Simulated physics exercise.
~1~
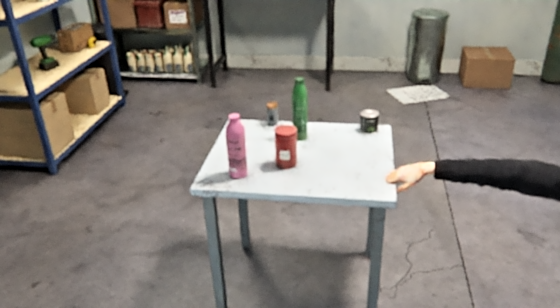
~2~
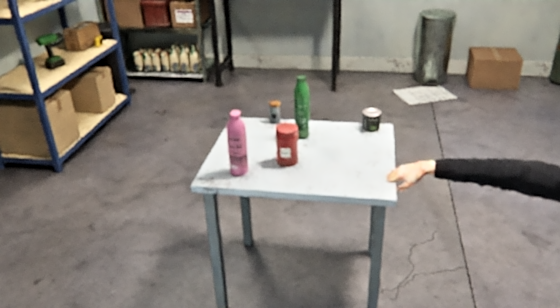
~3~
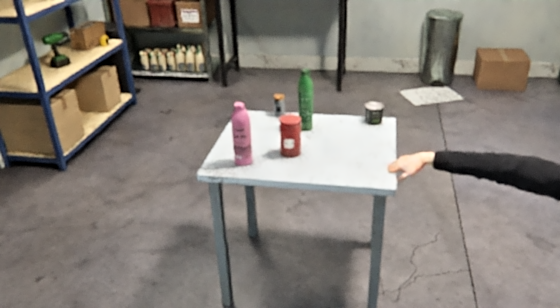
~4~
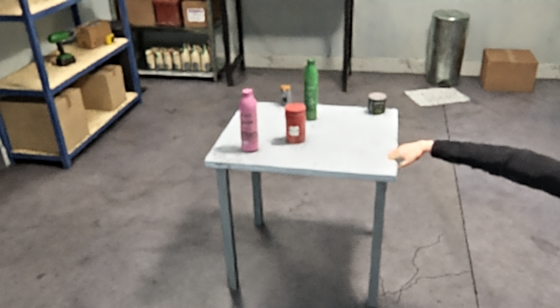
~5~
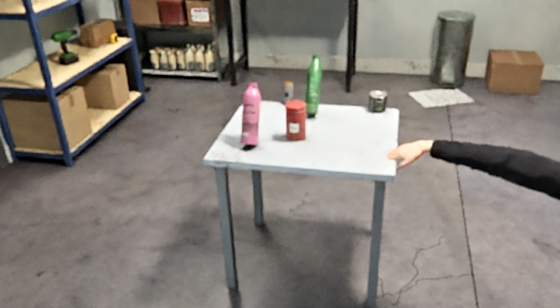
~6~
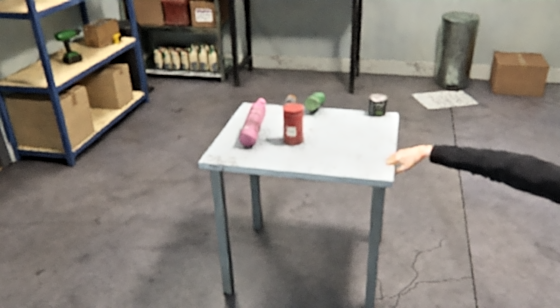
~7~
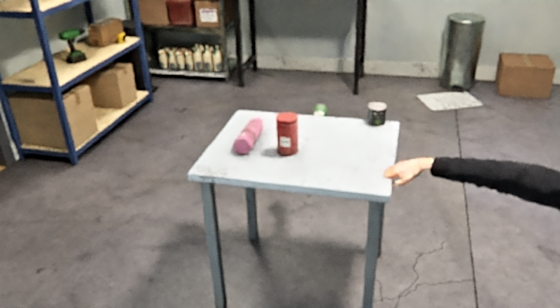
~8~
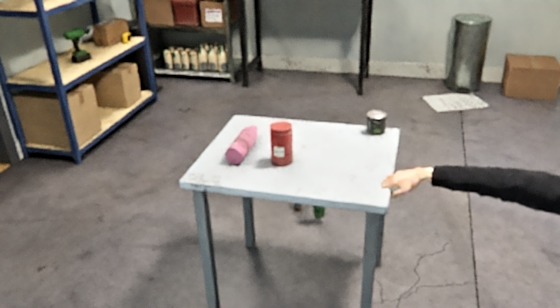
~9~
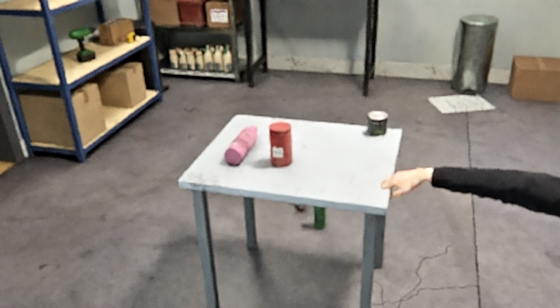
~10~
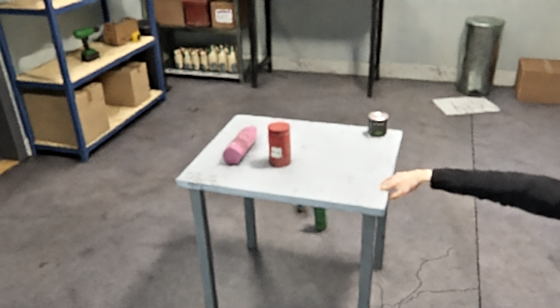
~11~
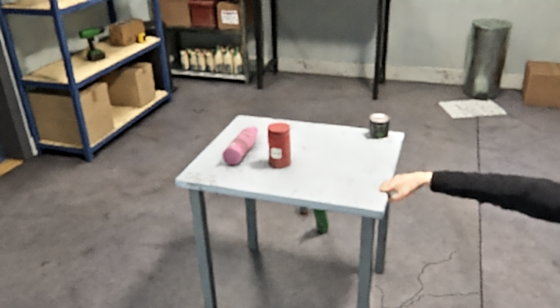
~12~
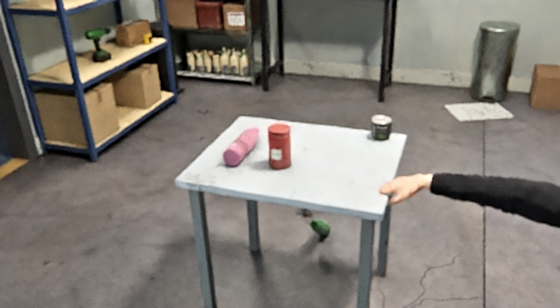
A pale side table stands in a concrete-floored storeroom, seen from slightly above, with a dark-sleeved arm reaching in from the right to grip its edge. On top are a pink bottle at left, a red jar in the middle, a green bottle and small grey shaker behind, and a black tin at back right. The hand pushes the table away, then jerks it back. The pink bottle, green bottle and shaker topple, and the latter two drop off the far edge. Finally, the pink bottle lies beside the upright jar, the tin still stands, and the green bottle rests beneath the table.
